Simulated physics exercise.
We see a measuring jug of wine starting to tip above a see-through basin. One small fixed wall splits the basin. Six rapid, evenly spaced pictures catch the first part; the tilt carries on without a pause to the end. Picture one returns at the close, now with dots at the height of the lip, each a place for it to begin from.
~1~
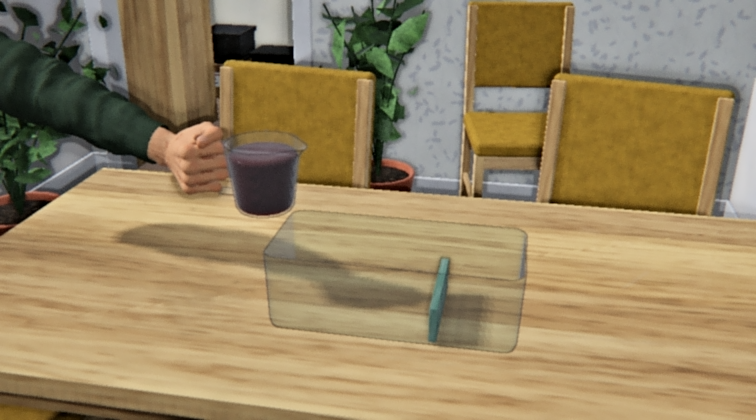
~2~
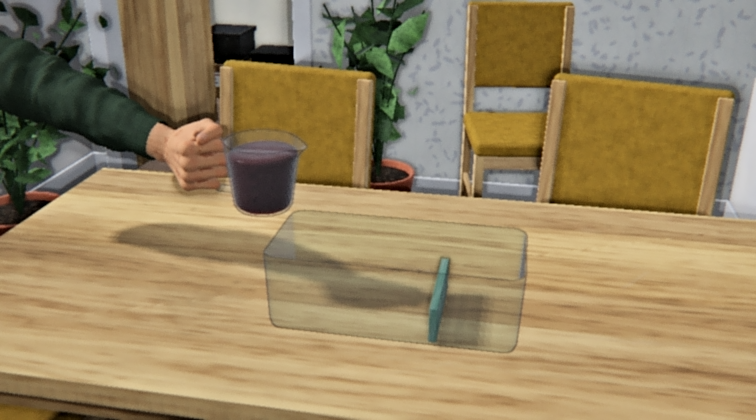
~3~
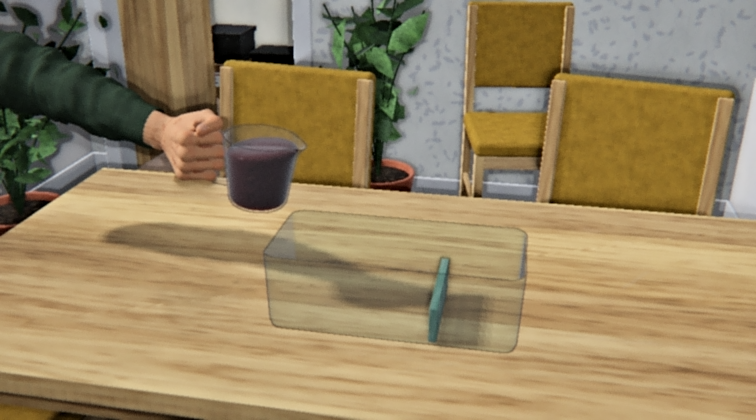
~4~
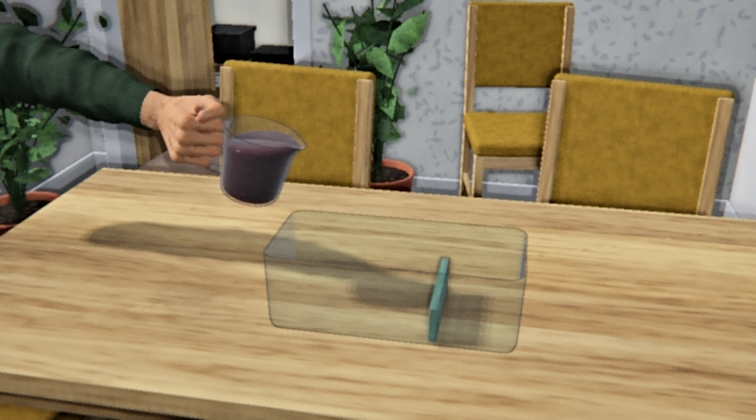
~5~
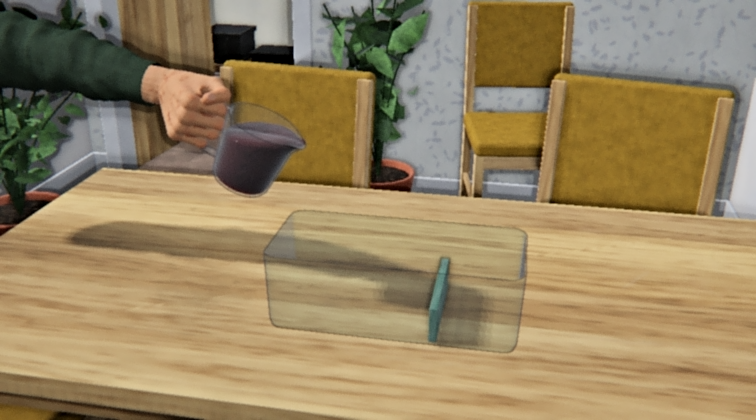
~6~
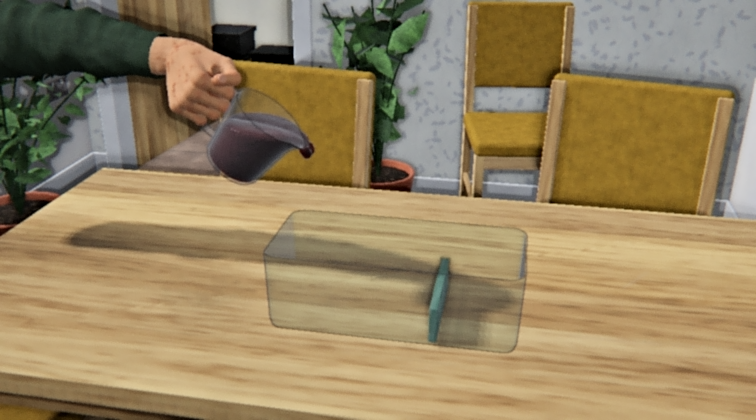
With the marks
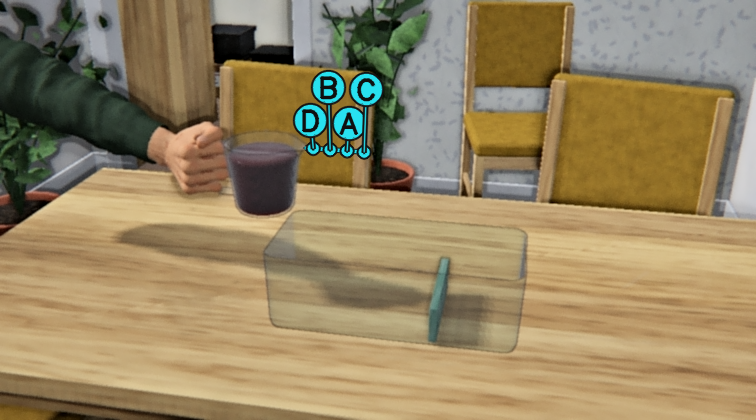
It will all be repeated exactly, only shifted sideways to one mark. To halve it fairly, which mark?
The answer is place C.
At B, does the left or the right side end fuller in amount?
The left one.
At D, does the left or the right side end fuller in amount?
The left side.
On the marked copy, A at (347, 150); B at (330, 149); C at (364, 152); D at (313, 148).
If A is chosen, about 92 % ends left of the wall and 4 % right of it; 4 % is lost outside.
If B is chosen, about 91 % ends left of the wall and 4 % right of it; 5 % is lost outside.
If C is chosen, about 56 % ends left of the wall and 41 % right of it; 3 % is lost outside.
If D is chosen, about 90 % ends left of the wall and 5 % right of it; 5 % is lost outside.
